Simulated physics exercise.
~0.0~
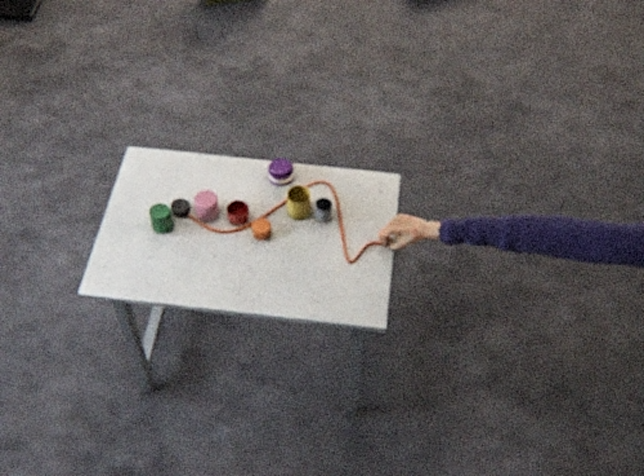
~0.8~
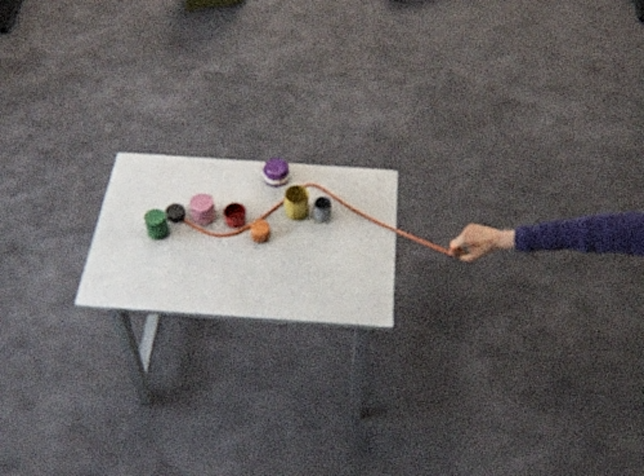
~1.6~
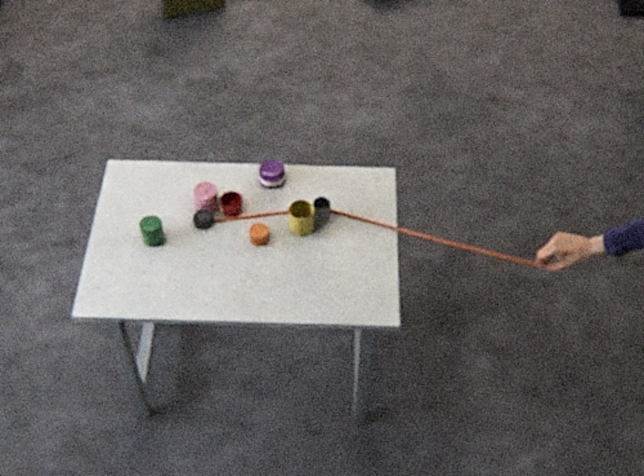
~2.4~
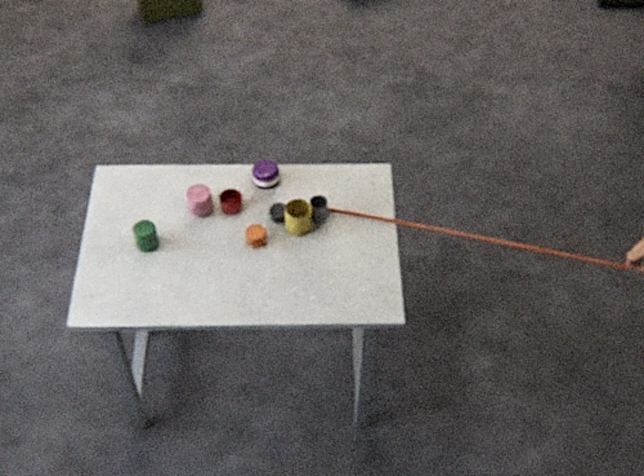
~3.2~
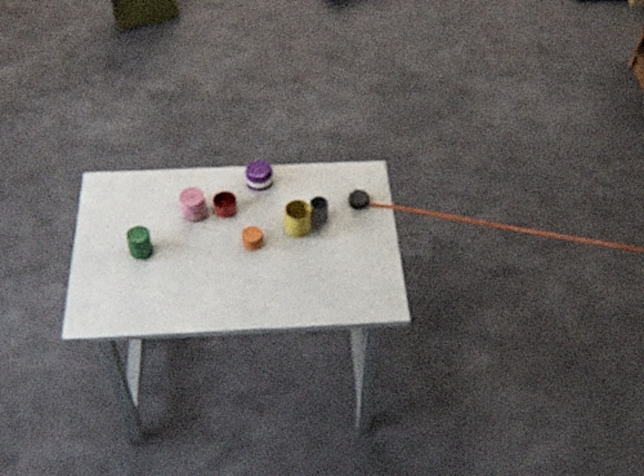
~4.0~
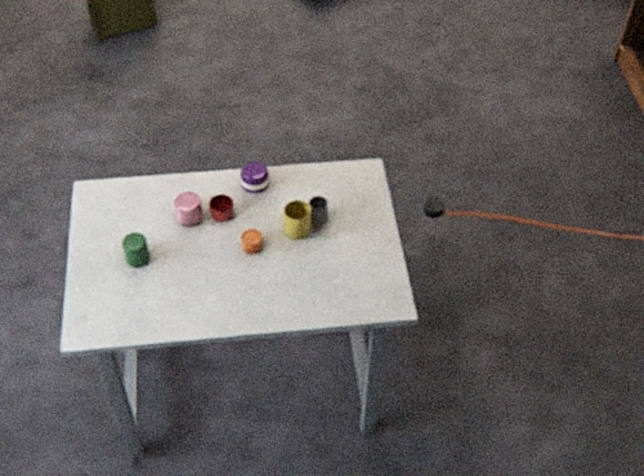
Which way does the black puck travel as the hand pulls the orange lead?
The black puck travels to the right, passing the containers and leaving the table at its right edge.
A hand pulls an orange lead, dragging a black puck past containers and off the table.
